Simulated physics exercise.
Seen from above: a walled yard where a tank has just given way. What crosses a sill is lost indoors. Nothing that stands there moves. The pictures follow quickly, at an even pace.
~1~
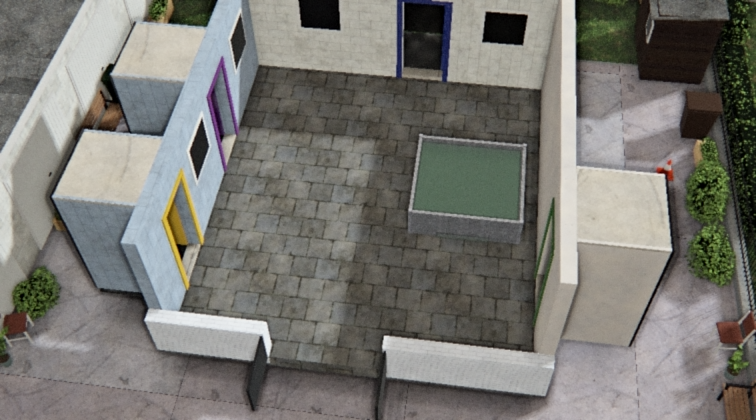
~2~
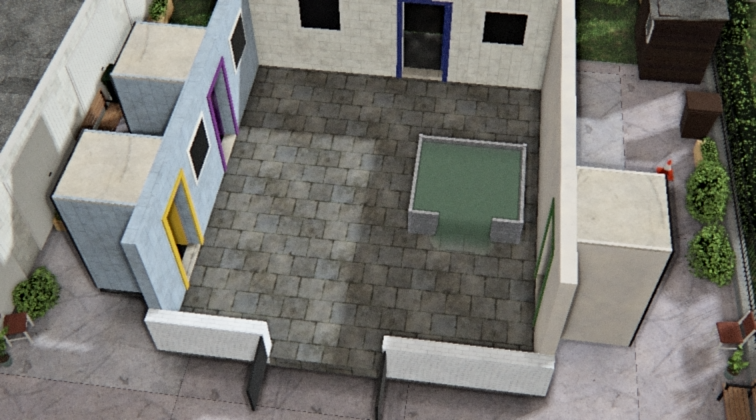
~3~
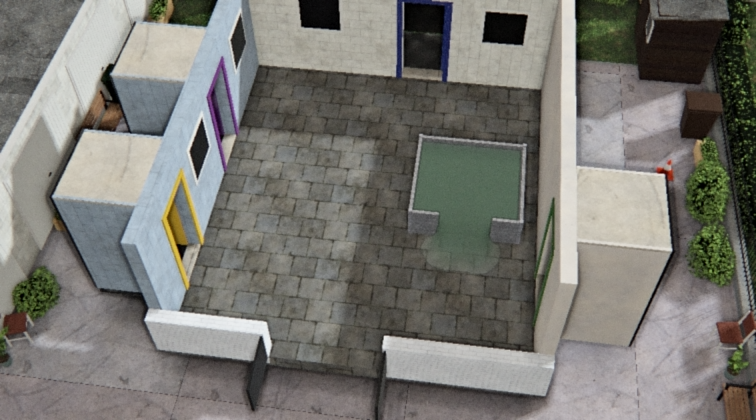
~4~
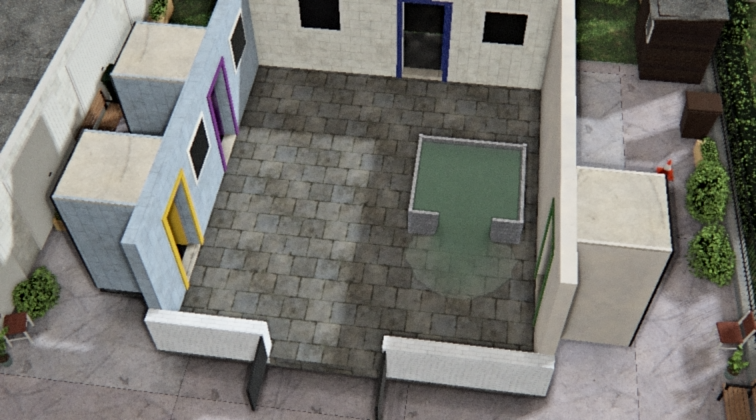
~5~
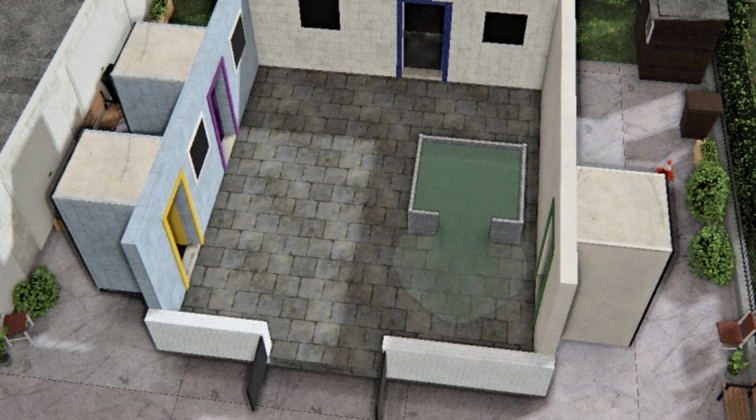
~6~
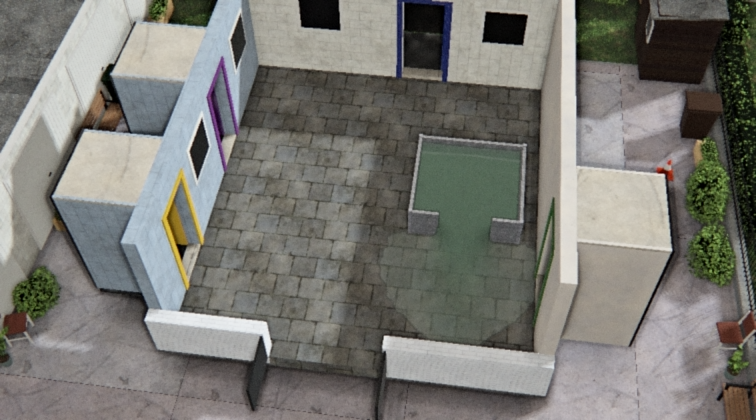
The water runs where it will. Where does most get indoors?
It is the yellow one.
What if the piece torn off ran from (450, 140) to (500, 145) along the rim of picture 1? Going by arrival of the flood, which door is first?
First comes the one in blue.
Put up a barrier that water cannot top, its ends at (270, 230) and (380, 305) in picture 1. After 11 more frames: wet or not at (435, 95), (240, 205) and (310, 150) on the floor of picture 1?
In that order: No water, free of water, clear.
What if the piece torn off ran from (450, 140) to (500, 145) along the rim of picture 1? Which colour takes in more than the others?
The one in blue.
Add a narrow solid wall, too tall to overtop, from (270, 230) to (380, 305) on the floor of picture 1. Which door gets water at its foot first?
That is the green one.
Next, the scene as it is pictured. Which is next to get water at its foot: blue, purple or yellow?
I say the yellow-painted one.
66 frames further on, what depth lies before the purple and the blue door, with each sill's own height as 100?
In turn 60 and 10 per cent.
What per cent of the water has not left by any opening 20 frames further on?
Some 92 per cent.
A moment on, water covers 20 % of the floor; yellow door not reached, green door wet at the sill, nothing in, purple door not reached, blue door not reached.
Next, water covers 20 % of the floor; yellow door not reached, green door wet at the sill, nothing in, purple door not reached, blue door not reached.
Then, water covers 25 % of the floor; yellow door not reached, green door wet at the sill, nothing in, purple door not reached, blue door not reached.
Later, water covers 45 % of the floor; yellow door a trickle in, green door wet at the sill, nothing in, purple door not reached, blue door not reached.
In the end, water covers 65 % of the floor; yellow door some in, green door wet at the sill, nothing in, purple door wet at the sill, nothing in, blue door not reached; the yellow door has let in the most.
